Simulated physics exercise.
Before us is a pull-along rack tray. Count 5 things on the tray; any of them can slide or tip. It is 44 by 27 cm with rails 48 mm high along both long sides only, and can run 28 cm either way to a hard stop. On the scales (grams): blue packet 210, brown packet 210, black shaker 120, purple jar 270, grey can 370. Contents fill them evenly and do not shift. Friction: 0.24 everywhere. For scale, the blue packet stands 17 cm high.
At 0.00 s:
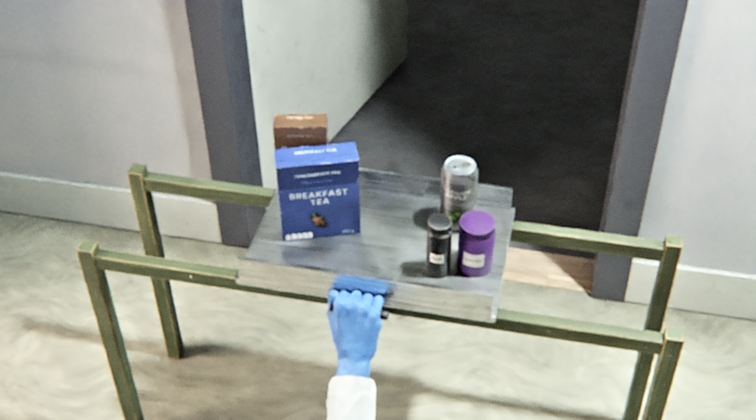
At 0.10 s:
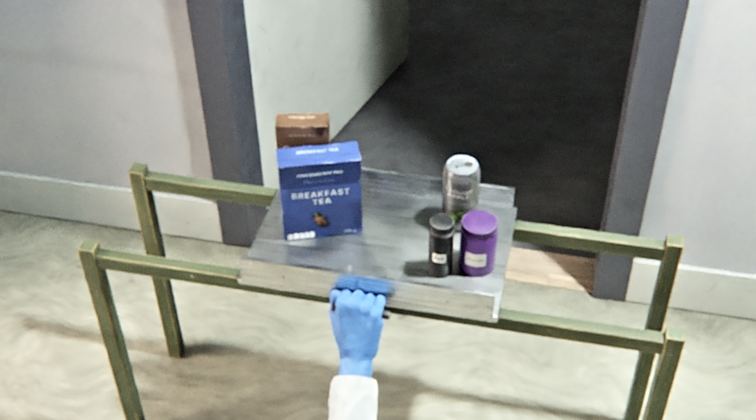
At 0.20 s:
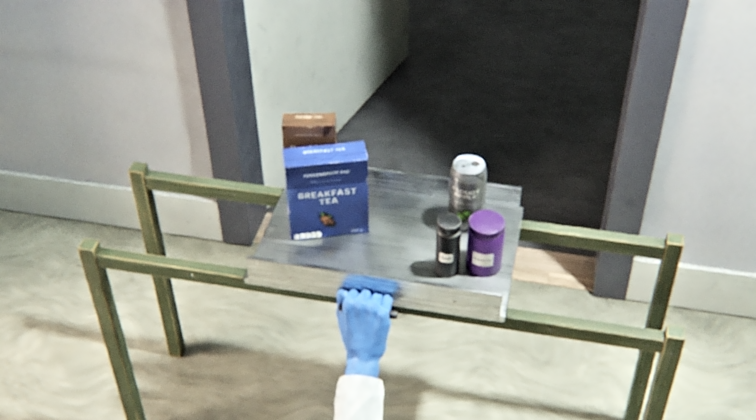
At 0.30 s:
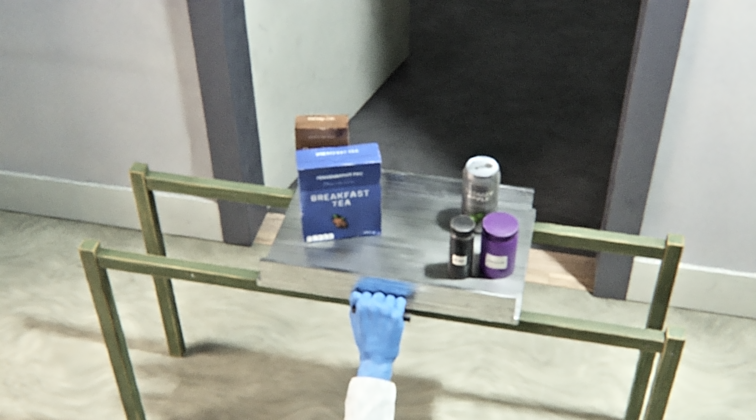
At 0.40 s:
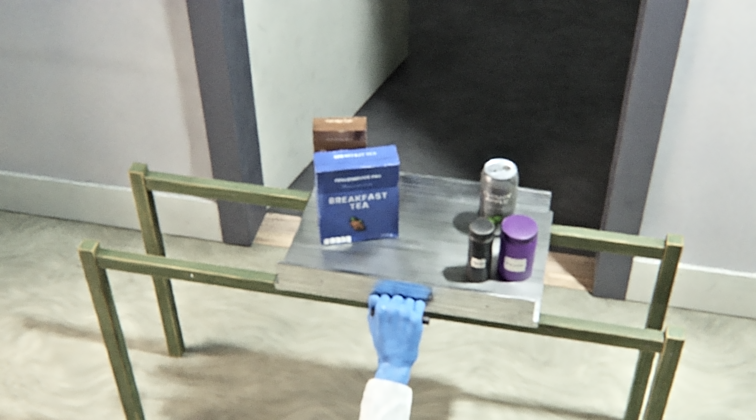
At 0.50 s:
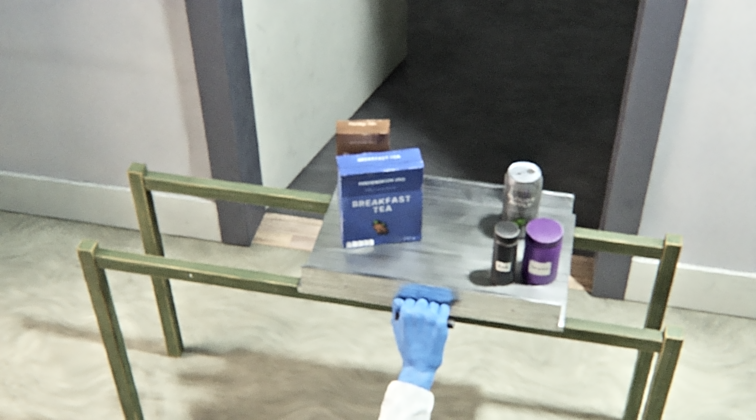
In a room with pale walls and an open dark doorway, a fixed view looks down on a grey tray across two green rails. A blue breakfast tea packet stands before a brown packet at left, with a grey can behind a black shaker and purple jar at right. A blue-gloved hand gripping the front edge barely moves the tray at first, then slides it steadily right, its contents riding along upright.
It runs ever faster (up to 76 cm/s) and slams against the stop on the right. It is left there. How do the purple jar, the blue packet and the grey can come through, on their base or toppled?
The purple jar topples; the blue packet keeps standing; the grey can topples.
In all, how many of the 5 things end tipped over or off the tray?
That comes to 3.
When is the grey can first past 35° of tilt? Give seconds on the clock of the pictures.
Near 1.5 s.
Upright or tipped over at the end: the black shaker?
The black shaker tips over.
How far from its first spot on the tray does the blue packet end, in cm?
Some 11 cm.
By 1.00 s, tray moved 28 cm right; purple jar now off the tray; blue packet 11 cm from its spot near (536, 220); grey can 9 cm from its spot near (670, 221).
By 1.50 s, tray moved 28 cm right; black shaker and grey can now off the tray; blue packet 11 cm from its spot near (540, 221); brown packet 11 cm from its spot.
When it is over (2.0 s), off the tray and tipped over, black shaker, purple jar and grey can; not toppled but over 5 cm from the start, blue packet and brown packet. In the last view, blue packet near (540, 221).
